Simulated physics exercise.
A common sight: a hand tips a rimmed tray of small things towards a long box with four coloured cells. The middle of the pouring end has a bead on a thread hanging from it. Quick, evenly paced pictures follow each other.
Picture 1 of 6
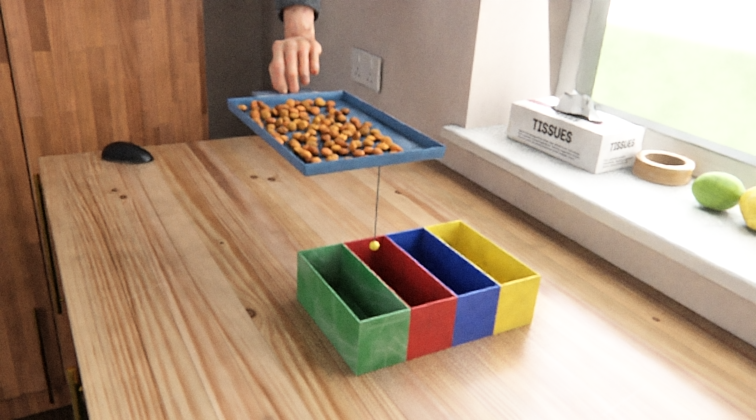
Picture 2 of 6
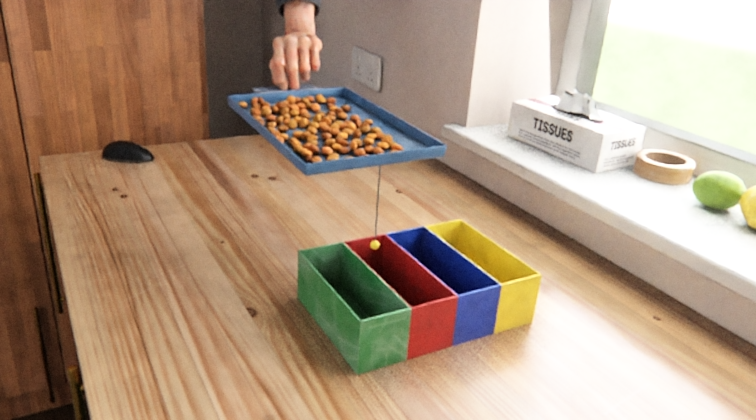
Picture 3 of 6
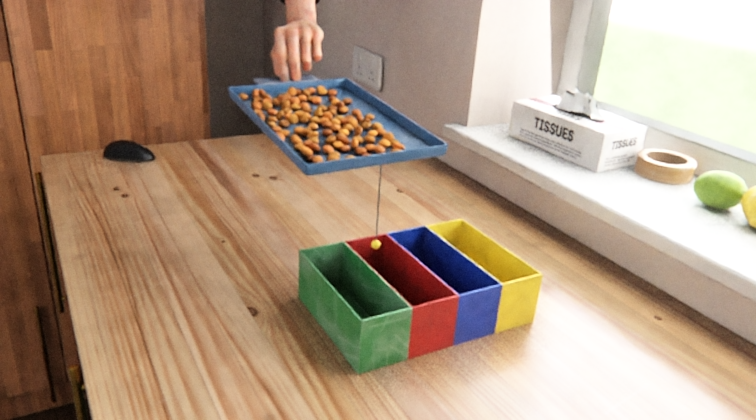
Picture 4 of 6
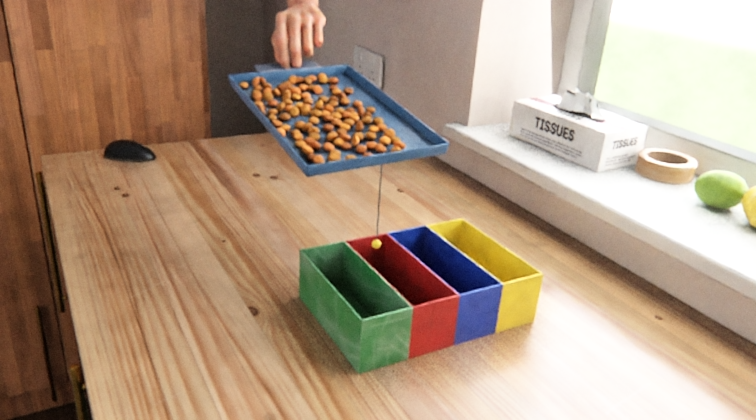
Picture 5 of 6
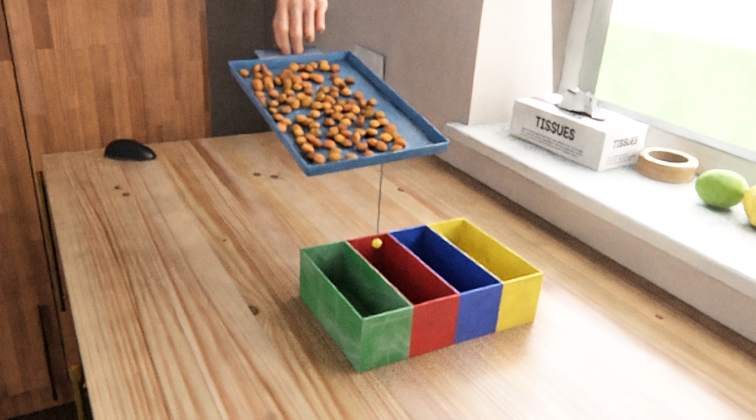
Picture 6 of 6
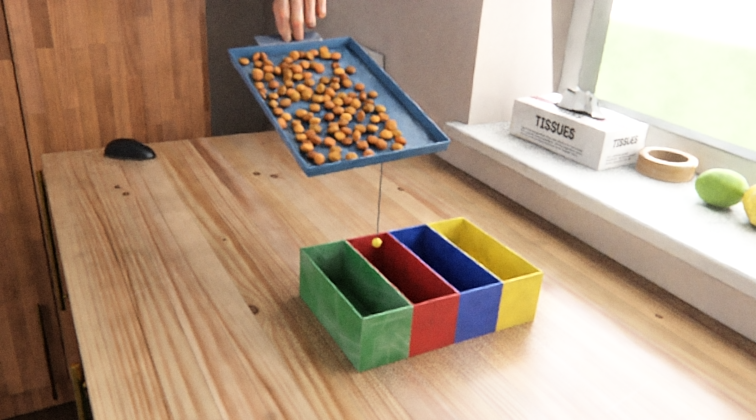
At the start, a hand holds the far end of a blue tray of small brown pieces above a box with green, red, blue and yellow cells. The hand then steadily raises that end, steepening the tray, while its near edge dips slightly at the left corner.
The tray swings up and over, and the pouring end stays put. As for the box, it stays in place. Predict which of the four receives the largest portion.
The green one receives the largest portion.
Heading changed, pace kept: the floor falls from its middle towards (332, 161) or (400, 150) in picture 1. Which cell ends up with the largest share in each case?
First try: The green cell; second try: That blue cell.
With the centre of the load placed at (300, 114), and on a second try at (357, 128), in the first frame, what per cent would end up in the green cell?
In order, 50 % then 50 %.
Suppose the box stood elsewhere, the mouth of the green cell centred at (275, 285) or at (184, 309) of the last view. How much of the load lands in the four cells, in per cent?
The first gives 100 %, the second 60 %.
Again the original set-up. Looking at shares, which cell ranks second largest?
Just behind the top cell comes the red one.
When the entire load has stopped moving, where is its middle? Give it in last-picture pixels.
I'd mark it at roughly (352, 330).
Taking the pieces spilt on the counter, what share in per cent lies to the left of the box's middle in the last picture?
Share to the left: Near 100 per cent.
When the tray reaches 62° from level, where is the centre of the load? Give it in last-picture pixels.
I'd put the middle of the pieces at roughly (346, 117).
Shortly afterwards, tray tipped steeply; all but a few on the tray; only a few falling or outside the box.
Next, tray tipped past a quarter turn; near two thirds on the tray; a little in the green cell; only a few in the red cell; only a few in the blue cell; near a third falling or outside the box.
Some moments later, tray tipped past a quarter turn; near half in the green cell; a little in the red cell; a little in the blue cell; near a third falling or outside the box.
In the end, tray tipped past a quarter turn; near half in the green cell; a little in the red cell; a little in the blue cell; none at all in the yellow cell; near a third outside the box.
